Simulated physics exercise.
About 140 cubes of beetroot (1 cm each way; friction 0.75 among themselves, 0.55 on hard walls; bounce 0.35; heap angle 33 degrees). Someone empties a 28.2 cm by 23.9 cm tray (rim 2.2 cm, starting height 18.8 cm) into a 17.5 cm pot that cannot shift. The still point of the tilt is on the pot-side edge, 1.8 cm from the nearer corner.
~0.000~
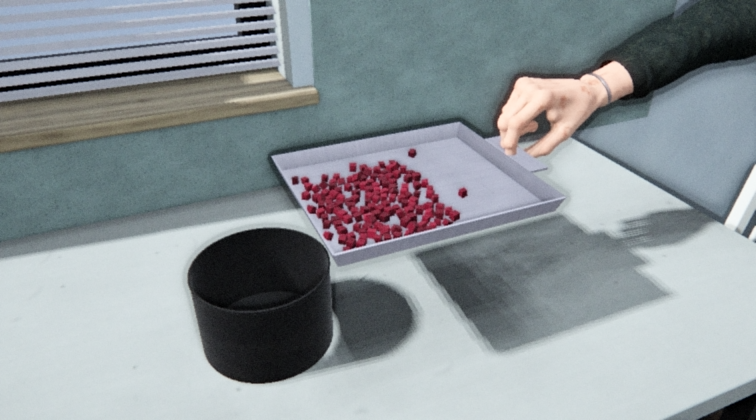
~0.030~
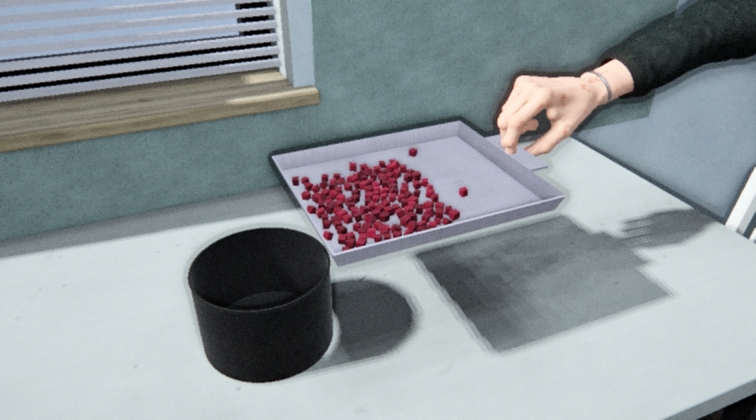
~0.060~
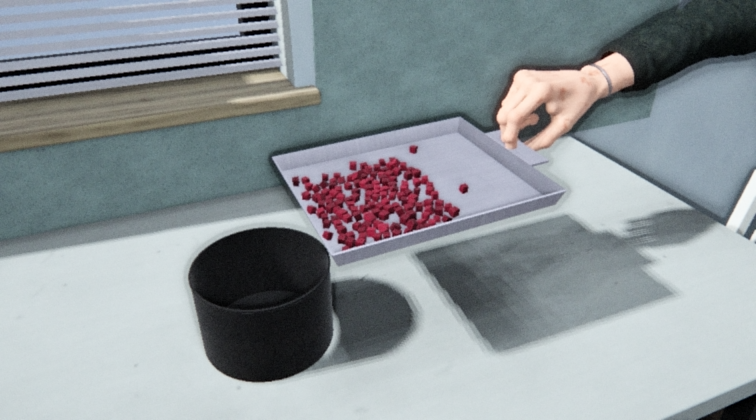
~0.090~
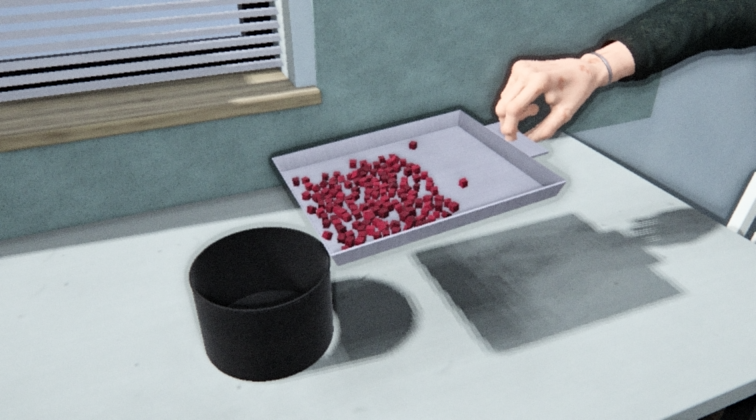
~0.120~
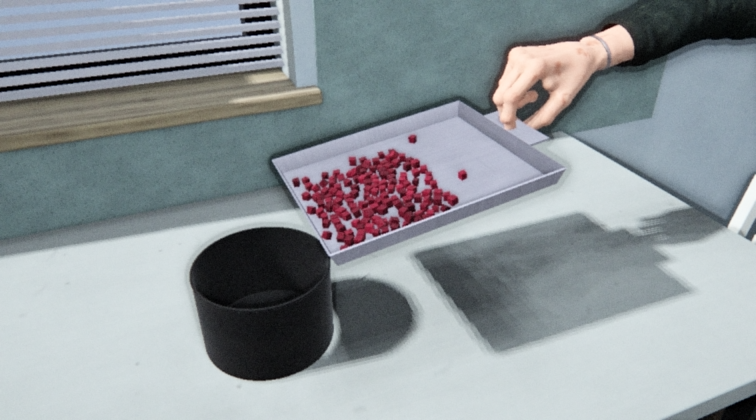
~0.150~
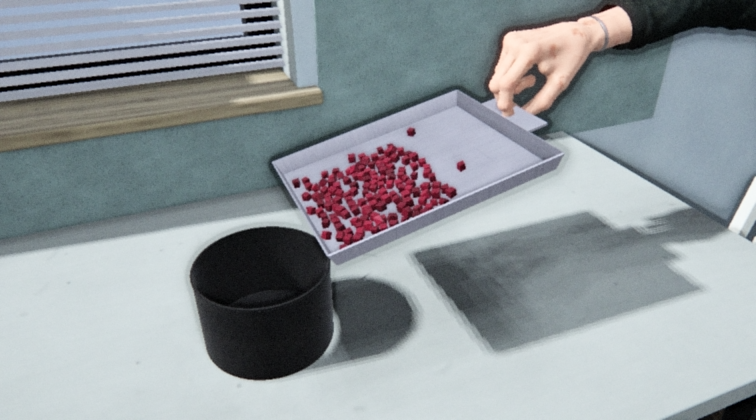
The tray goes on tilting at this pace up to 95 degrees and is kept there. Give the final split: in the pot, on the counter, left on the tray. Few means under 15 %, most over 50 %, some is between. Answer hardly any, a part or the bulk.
Pot: The bulk, counter: A part, tray: Hardly any.
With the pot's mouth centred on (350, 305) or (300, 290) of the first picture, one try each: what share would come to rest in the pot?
About 20 and 50 per cent.
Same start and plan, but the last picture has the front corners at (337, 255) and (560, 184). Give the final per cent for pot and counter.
Pot 0, counter 100.
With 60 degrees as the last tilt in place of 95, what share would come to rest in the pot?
Then about 15 per cent.
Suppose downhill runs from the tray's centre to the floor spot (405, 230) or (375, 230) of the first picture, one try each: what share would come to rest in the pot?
Some 0 and 0 per cent.
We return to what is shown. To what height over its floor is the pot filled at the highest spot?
About 2.0 cm.
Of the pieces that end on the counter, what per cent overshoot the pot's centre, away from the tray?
About 50 per cent.
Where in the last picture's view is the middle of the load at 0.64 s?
Near (300, 217).
After 0.44 s, tilt 53 degrees; the tray holds 100 %, the pot 0 %.
After 0.64 s, tilt 81 degrees; the tray holds 80 %, the pot 5 %.
After 0.95 s, tilt 95 degrees; the tray holds 10 %, the pot 65 %.
At rest (2.2 s), pot 75 %, counter 25 %, tray 0 %.
